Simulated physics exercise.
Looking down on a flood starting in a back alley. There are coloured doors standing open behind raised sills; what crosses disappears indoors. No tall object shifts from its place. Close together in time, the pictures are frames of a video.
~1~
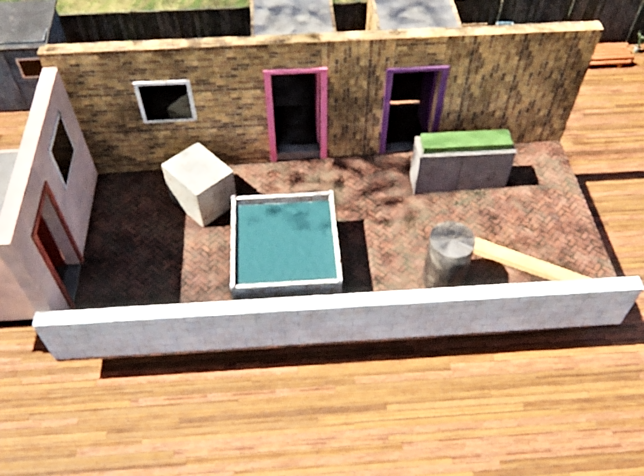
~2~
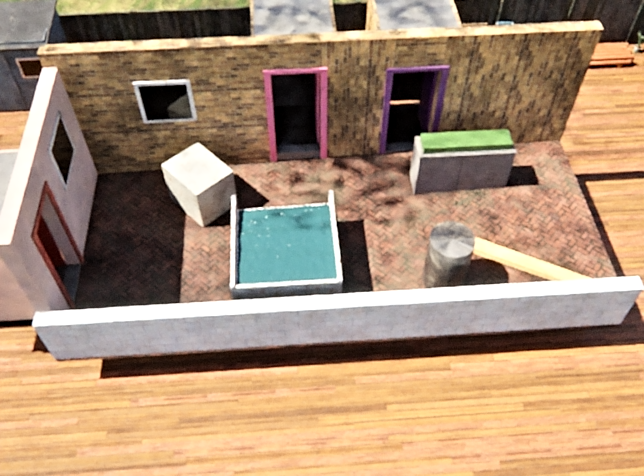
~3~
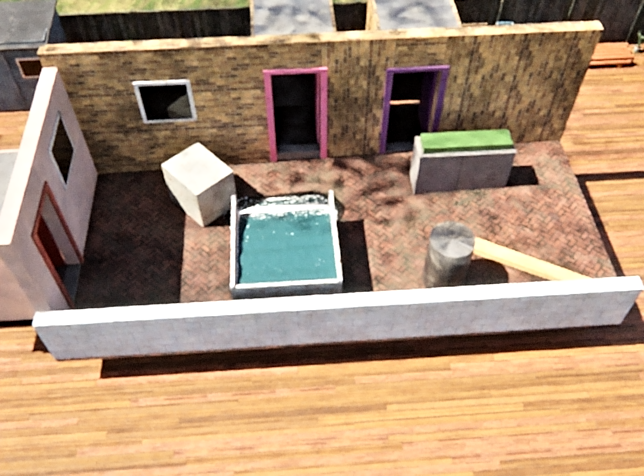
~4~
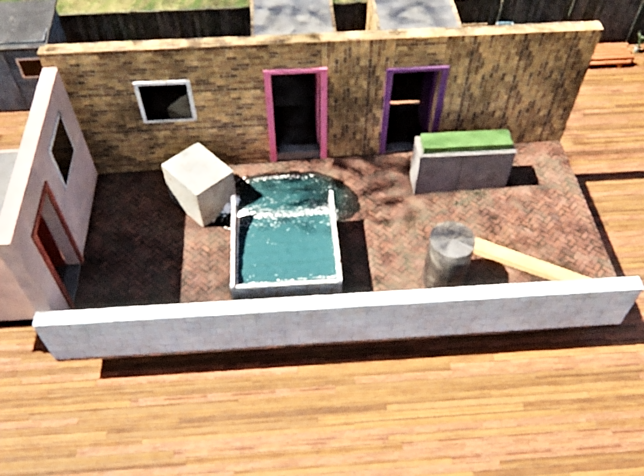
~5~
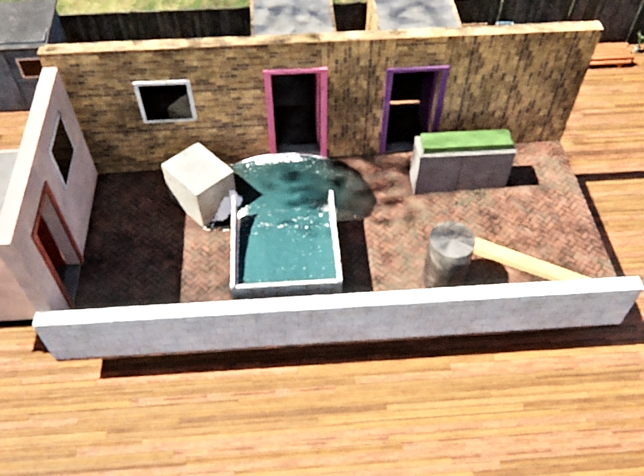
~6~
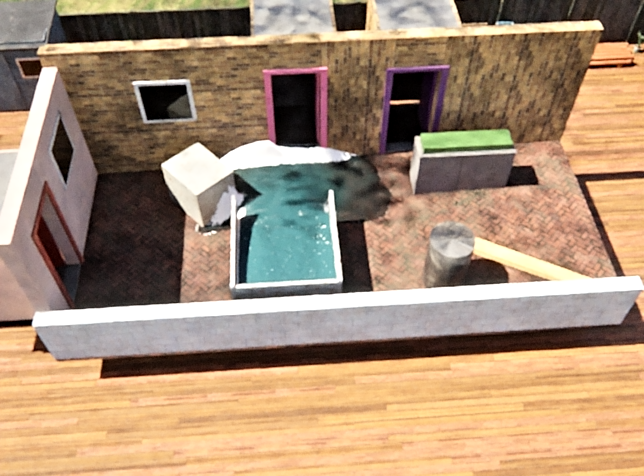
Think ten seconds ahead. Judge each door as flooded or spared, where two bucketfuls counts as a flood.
The pink door is flooded, the purple door is flooded, the red door is flooded.
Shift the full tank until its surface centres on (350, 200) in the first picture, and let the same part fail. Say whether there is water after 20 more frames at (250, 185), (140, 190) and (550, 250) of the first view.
Soaked, soaked, spared.
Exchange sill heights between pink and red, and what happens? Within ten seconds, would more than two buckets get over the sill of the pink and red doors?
Pink: Too much; red: Not enough.
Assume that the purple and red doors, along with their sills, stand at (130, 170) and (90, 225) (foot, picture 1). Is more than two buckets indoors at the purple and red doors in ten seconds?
As it turns out, the purple door spills past and so does the red door, which spills past too.
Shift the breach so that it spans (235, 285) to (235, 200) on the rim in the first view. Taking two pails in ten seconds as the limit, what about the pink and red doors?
The pink door comes in lower, while the red door ends up above.
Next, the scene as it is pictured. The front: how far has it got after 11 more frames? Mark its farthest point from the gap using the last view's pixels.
Roughly (519, 145).
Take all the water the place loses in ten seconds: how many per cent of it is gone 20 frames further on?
Around 50 per cent.
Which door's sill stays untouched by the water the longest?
It is the red one.
A moment on, water covers 25 % of the floor; the pink door far over two buckets in, the purple door wet at the sill, nothing in, the red door not reached.
Next, water covers 40 % of the floor; the pink door far over two buckets in, the purple door under two buckets in, the red door not reached.
Then, water covers 65 % of the floor; the pink door far over two buckets in, the purple door under two buckets in, the red door wet at the sill, nothing in.
Later, water covers 85 % of the floor; the pink door far over two buckets in, the purple door over two buckets in, the red door over two buckets in.
In the end, water covers 85 % of the floor; the pink door far over two buckets in, the purple door over two buckets in, the red door far over two buckets in.
